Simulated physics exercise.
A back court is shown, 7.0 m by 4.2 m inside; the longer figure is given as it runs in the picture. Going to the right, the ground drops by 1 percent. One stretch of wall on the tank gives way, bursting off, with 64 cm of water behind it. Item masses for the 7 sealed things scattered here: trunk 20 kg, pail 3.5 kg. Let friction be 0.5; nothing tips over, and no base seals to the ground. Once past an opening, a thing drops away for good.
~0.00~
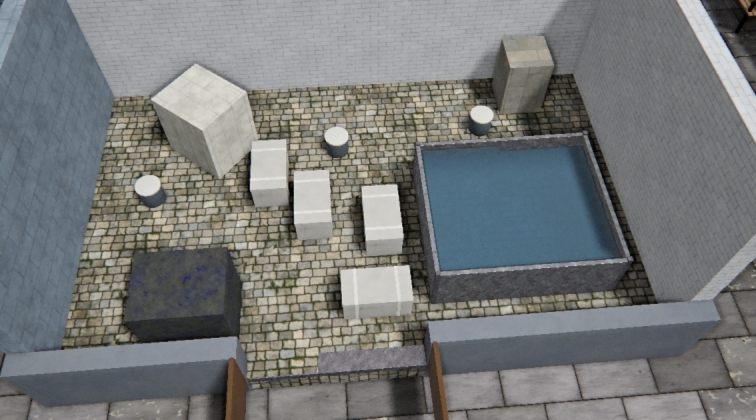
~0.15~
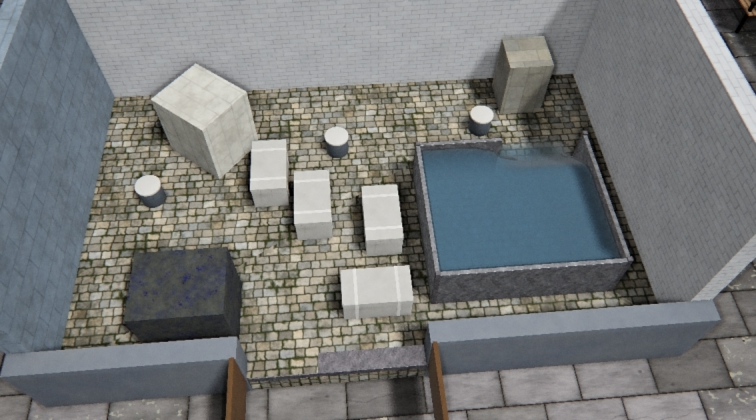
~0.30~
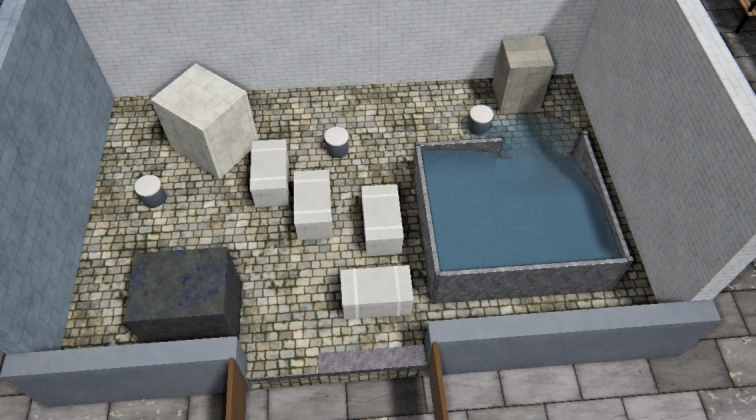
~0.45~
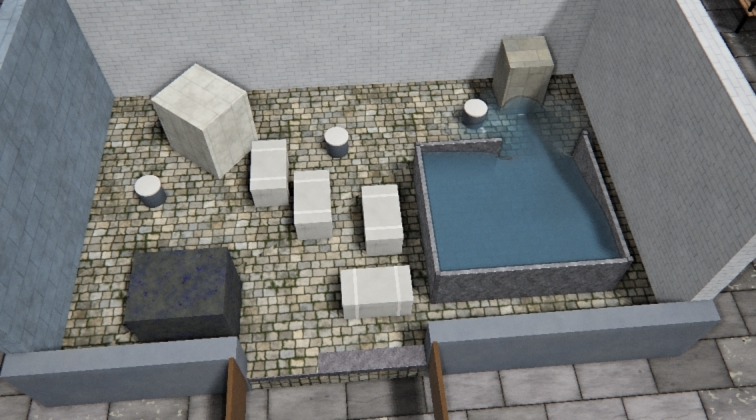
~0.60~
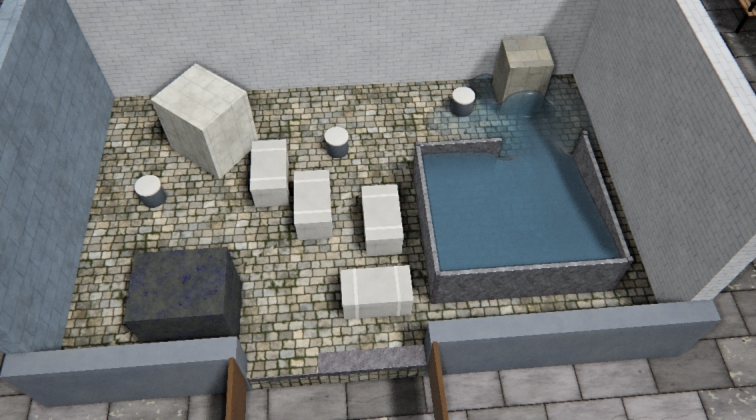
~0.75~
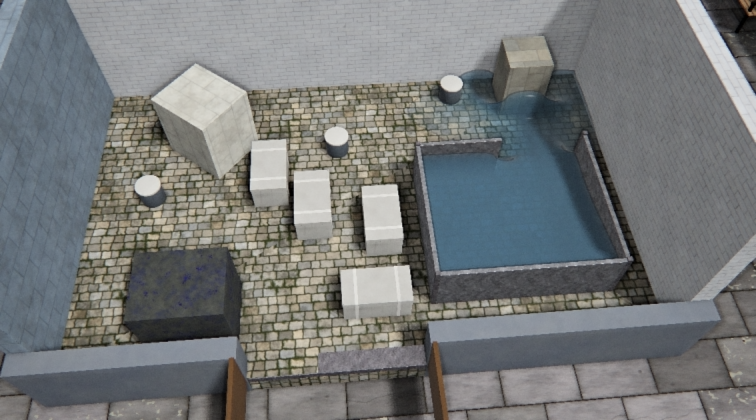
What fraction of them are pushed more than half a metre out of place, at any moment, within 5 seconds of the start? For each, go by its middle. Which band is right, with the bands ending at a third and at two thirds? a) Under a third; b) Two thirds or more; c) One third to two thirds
Option c: One third to two thirds.
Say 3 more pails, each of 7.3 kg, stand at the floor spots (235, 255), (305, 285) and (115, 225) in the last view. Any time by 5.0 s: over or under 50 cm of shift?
Reading them off in order: Not beyond, not beyond, not beyond.
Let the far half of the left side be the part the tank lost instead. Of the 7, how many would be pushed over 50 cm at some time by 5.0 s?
Count: 5.
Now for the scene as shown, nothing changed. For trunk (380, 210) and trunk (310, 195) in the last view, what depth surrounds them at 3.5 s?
Depth approx. 1 cm / 4 cm.
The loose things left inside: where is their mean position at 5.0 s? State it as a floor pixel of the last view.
Centre of the remaining things: Roughly (251, 249).
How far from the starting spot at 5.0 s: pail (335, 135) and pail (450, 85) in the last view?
The first ends 250 centimetres from its start and the second 550 centimetres.
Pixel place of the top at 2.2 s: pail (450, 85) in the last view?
Look about (282, 133).
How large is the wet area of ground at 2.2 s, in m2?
Wet: Near 12.0 m2.
After 1.1 s 1 of 7 are over 50 cm from their spots; 1 afloat.
After 2.2 s 1 of 7 are over 50 cm from their spots; 0 afloat.
After 3.5 s 3 of 7 are over 50 cm from their spots; 2 afloat.
After 5.0 s 3 of 7 are over 50 cm from their spots, and 3 have been at some point; 3 afloat.
